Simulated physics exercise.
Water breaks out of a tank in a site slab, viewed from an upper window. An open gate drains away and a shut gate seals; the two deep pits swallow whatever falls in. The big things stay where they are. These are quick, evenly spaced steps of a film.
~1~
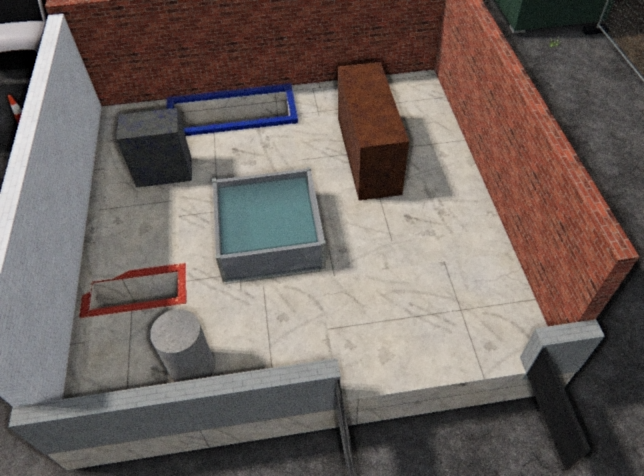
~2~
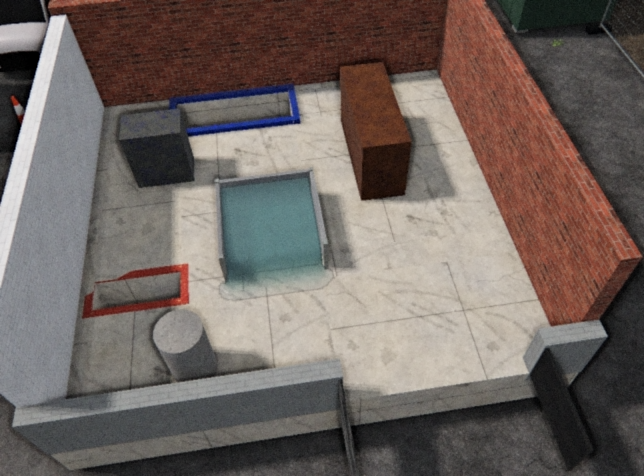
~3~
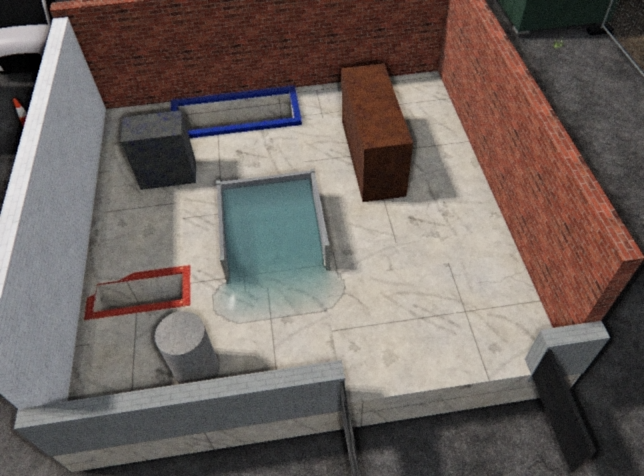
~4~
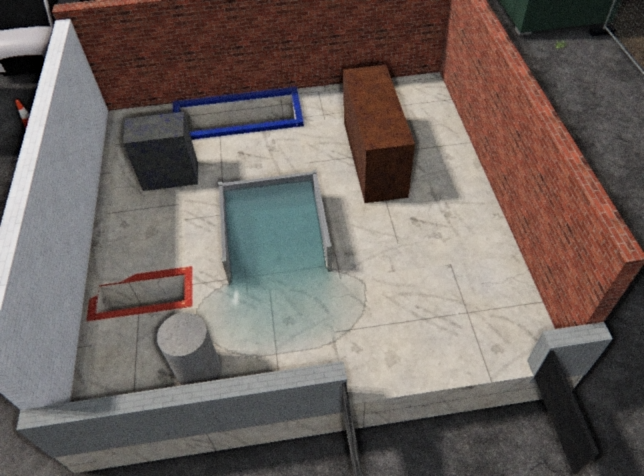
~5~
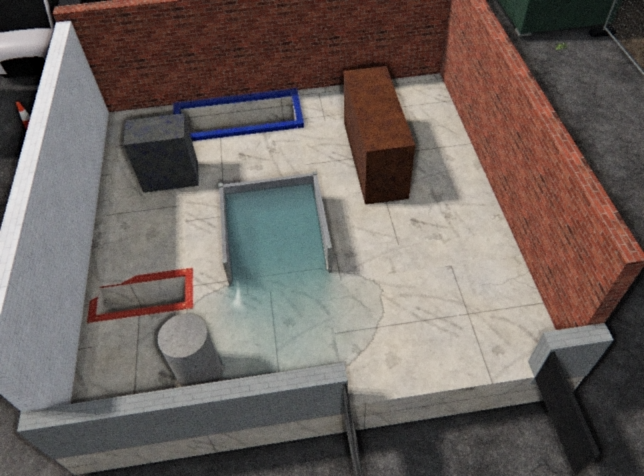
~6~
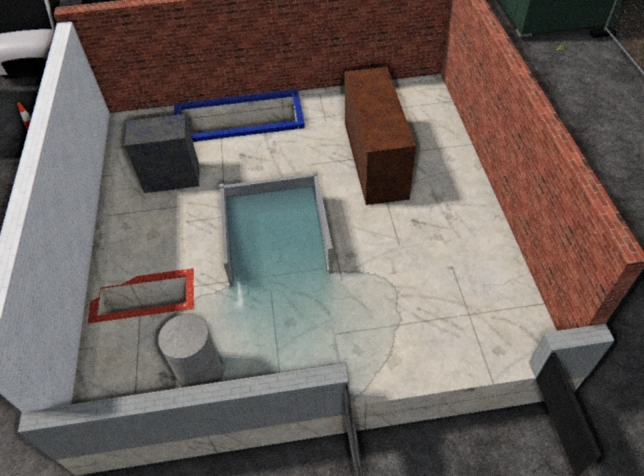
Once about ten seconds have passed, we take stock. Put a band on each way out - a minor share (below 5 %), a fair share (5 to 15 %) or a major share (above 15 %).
In order: The gate pulls in a good deal - past fifteen per cent; the red pit pulls in a good deal - past fifteen per cent; the blue pit pulls in barely a drop - beneath five per cent.
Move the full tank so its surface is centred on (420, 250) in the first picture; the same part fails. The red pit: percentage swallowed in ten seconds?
The red pit gets around 0 per cent.
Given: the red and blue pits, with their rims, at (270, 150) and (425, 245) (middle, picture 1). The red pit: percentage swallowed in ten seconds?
Out of a hundred parts, 0 go to red.
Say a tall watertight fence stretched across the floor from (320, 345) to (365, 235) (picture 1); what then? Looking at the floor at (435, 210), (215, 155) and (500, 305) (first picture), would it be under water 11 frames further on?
Result in the order given: Unaffected, unaffected, unaffected.
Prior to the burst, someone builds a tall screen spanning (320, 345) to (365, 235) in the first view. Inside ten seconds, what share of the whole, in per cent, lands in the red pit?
I'd put the red pit at roughly 30 %.
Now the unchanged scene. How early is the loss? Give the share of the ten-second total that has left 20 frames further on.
I get 40 percent.
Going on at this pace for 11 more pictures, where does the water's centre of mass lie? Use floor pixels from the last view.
Centre of the water: Near (271, 327).
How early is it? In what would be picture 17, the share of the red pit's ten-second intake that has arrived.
Roughly 0 per cent.
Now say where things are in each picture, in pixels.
In the first picture, still water in the water tank at (267, 214).
In the second picture, the front is at (227, 292), out from the gap at (276, 265).
In the third picture, the front is at (225, 312), out from the gap at (278, 268).
In the fourth picture, the front is at (233, 345), out from the gap at (280, 270).
In the fifth picture, water pours out at (280, 271) and has run to a hidden place.
In the sixth picture, water pours out at (281, 272) and has run to a hidden place.
A moment on, water covers 20 % of the floor; the gate 3 %, the red pit 0 %, the blue pit 0 %.
Next, water covers 25 % of the floor; the gate 11 %, the red pit 0 %, the blue pit 0 %.
Then, water covers 30 % of the floor; the gate 22 %, the red pit 2 %, the blue pit 0 %.
Later, water covers 35 % of the floor; the gate 32 %, the red pit 11 %, the blue pit 0 %.
In the end, water covers 45 % of the floor; the gate 40 %, the red pit 17 %, the blue pit 0 %.
